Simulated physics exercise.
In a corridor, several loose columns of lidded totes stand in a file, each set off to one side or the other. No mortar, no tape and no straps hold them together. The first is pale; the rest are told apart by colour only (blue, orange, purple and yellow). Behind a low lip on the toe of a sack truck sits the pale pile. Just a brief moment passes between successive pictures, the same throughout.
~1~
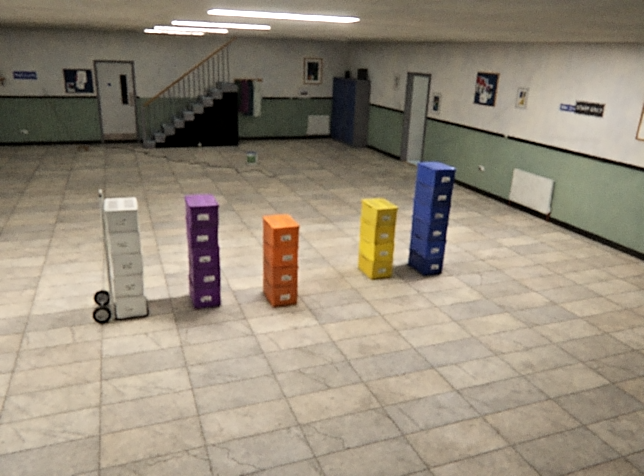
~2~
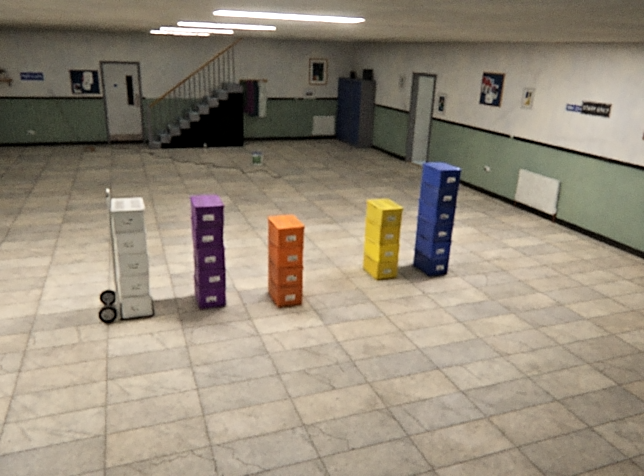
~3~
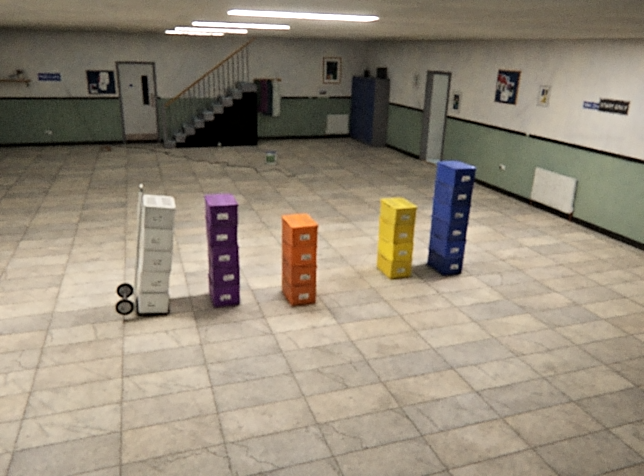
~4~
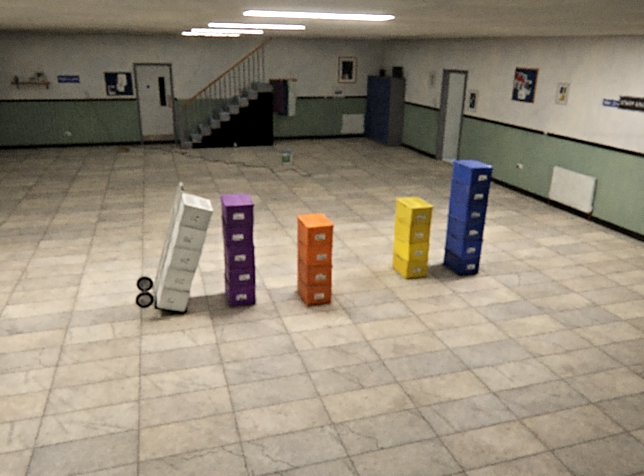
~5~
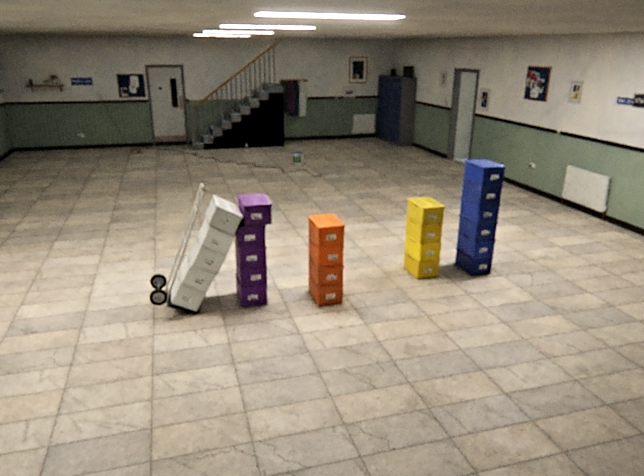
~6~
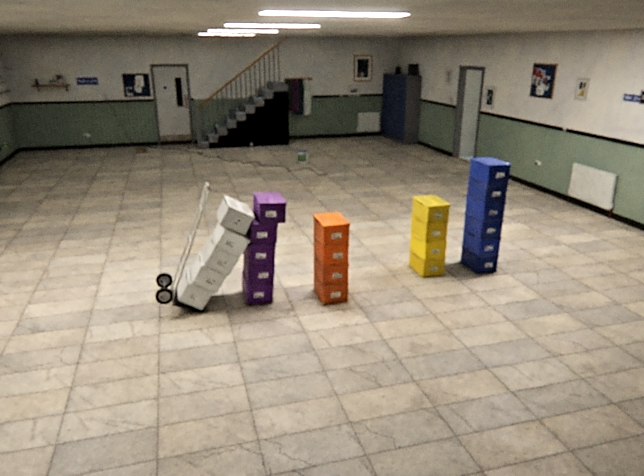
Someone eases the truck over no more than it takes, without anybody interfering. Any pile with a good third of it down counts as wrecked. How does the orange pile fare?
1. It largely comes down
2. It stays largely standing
It largely comes down.
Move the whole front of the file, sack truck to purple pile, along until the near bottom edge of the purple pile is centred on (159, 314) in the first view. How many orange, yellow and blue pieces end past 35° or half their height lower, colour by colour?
Result - orange at 0, yellow at 0, blue at 0.
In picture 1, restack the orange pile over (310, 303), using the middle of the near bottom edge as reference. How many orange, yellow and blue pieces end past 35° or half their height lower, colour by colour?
Colour by colour, I'd say orange 3, yellow 0 and blue 0.
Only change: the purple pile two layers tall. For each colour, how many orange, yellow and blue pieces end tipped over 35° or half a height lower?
Going pile by pile: Orange 0, yellow 0, blue 0.
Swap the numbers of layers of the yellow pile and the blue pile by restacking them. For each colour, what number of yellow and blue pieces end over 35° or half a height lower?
Yellow 0, blue 0.
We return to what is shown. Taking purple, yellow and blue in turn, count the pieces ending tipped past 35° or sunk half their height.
Purple: 5, yellow: 0, blue: 0.
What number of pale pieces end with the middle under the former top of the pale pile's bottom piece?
The pale count is 2.
Just after the last frame, 5 of the pale pile down; none of the 4 orange totes down (0 of 19 in all colours); top orange tote unmoved; top purple tote tilted clearly.
A moment on, 5 of the pale pile down; none of the 4 orange totes down (5 of 19 in all colours); top orange tote tilted a little; top purple tote tilted clearly, about its own height lower.
Further on, 5 of the pale pile down; 3 of the 4 orange totes down (8 of 19 in all colours); top orange tote on its side; top purple tote on its side.
When it is over, 5 of the pale pile down; 3 of the 4 orange totes down (8 of 19 in all colours); top orange tote upside down; top purple tote on its side. In pixels of the last frame, middles, top orange tote near (461, 282), top purple tote near (322, 254).
